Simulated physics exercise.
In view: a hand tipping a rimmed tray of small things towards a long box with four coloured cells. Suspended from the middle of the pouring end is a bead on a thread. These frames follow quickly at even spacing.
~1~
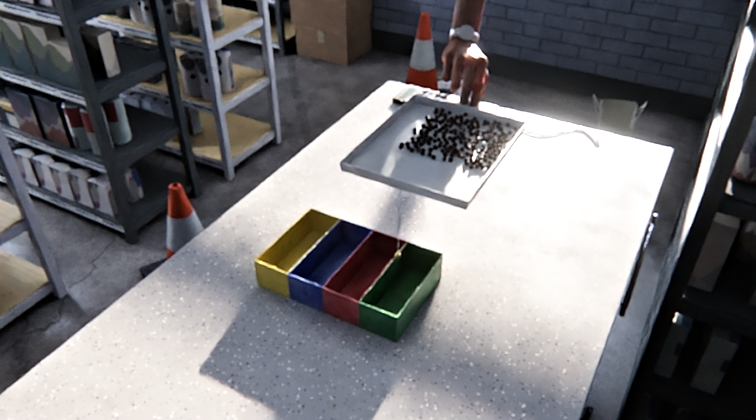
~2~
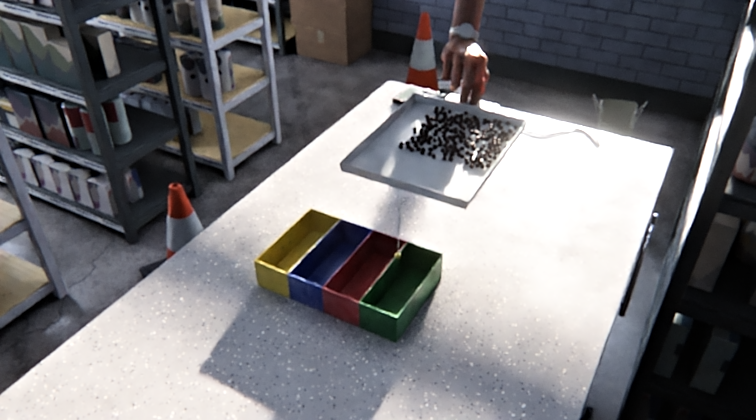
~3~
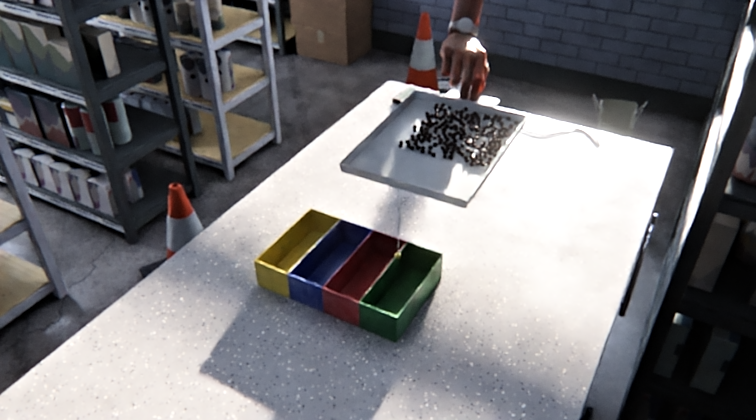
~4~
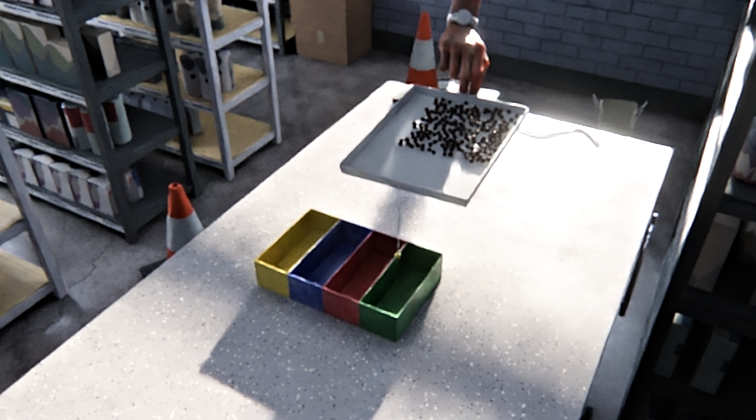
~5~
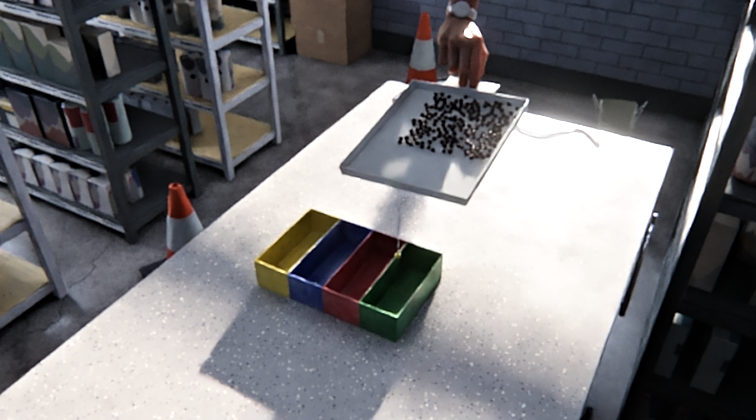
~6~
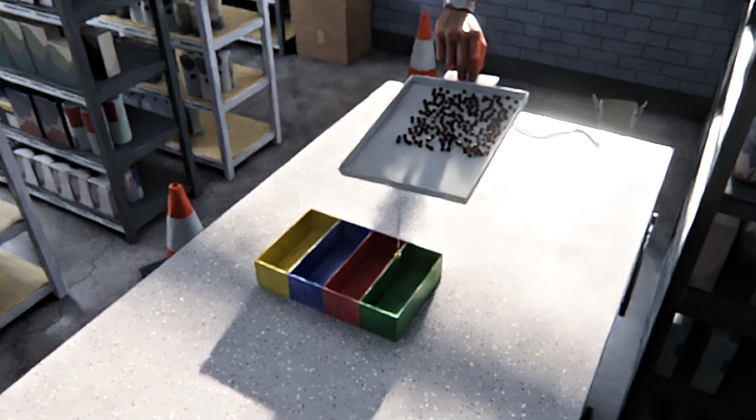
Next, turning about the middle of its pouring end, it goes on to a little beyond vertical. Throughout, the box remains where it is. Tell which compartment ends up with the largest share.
The blue compartment ends up with the largest share.
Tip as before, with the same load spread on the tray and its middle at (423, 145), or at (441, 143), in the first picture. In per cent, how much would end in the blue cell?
About 70 % and 70 %.
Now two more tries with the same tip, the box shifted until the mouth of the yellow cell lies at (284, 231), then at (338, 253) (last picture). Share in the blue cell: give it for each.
Roughly 10% the first time and 20% the second time.
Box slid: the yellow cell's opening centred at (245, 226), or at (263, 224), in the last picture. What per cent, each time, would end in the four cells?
You'd see roughly 90 per cent first and roughly 100 per cent second.
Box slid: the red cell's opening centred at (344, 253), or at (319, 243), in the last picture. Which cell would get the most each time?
In order: The red one, the cell in green.
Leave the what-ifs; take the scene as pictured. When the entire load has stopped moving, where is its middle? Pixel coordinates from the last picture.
Once nothing moves, the middle sits near (333, 276).
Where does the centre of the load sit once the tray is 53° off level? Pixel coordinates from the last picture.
Somewhere near pixel (367, 174).
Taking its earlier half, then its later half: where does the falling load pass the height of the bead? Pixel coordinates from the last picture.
Near (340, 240) and later near (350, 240).
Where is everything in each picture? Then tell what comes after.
The first frame shows corners of the pouring end at (341, 161) and (467, 200), level; middle of the load at (458, 137), allspice berries; bead on its thread at (398, 256); yellow cell at (272, 277); blue cell at (306, 290); red cell at (341, 305); green cell at (378, 320).
The second frame shows corners of the pouring end at (341, 162) and (467, 200), level; middle of the load at (458, 136).
The third frame shows corners of the pouring end at (340, 163) and (467, 199), tipped barely, lowest at the left corner; middle of the load at (458, 133).
The fourth frame shows corners of the pouring end at (340, 164) and (466, 198), tipped a little, lowest at the left corner; middle of the load at (458, 128).
The fifth frame shows corners of the pouring end at (340, 165) and (466, 197), tipped a little, lowest at the left corner; middle of the load at (458, 124).
The sixth frame shows corners of the pouring end at (340, 167) and (465, 196), tipped a little, lowest at the left corner; middle of the load at (456, 120); yellow cell at (272, 277); blue cell at (306, 290); red cell at (341, 305); green cell at (378, 320).
Soon, tray tipped steeply; most on the tray; a small part in the blue cell; a stray few in the red cell; a small part falling or outside the box.
A while on, tray tipped right over; about two thirds on the tray; about a quarter in the blue cell; a small part in the red cell; a stray few in the green cell; a small part falling or outside the box.
Towards the end, tray tipped past a quarter turn; most in the blue cell; about a quarter in the red cell; a stray few in the green cell; a stray few in the yellow cell; a stray few falling or outside the box.
Finally, tray tipped past a quarter turn; most in the blue cell; about a quarter in the red cell; a stray few in the green cell; a stray few in the yellow cell; a stray few outside the box.
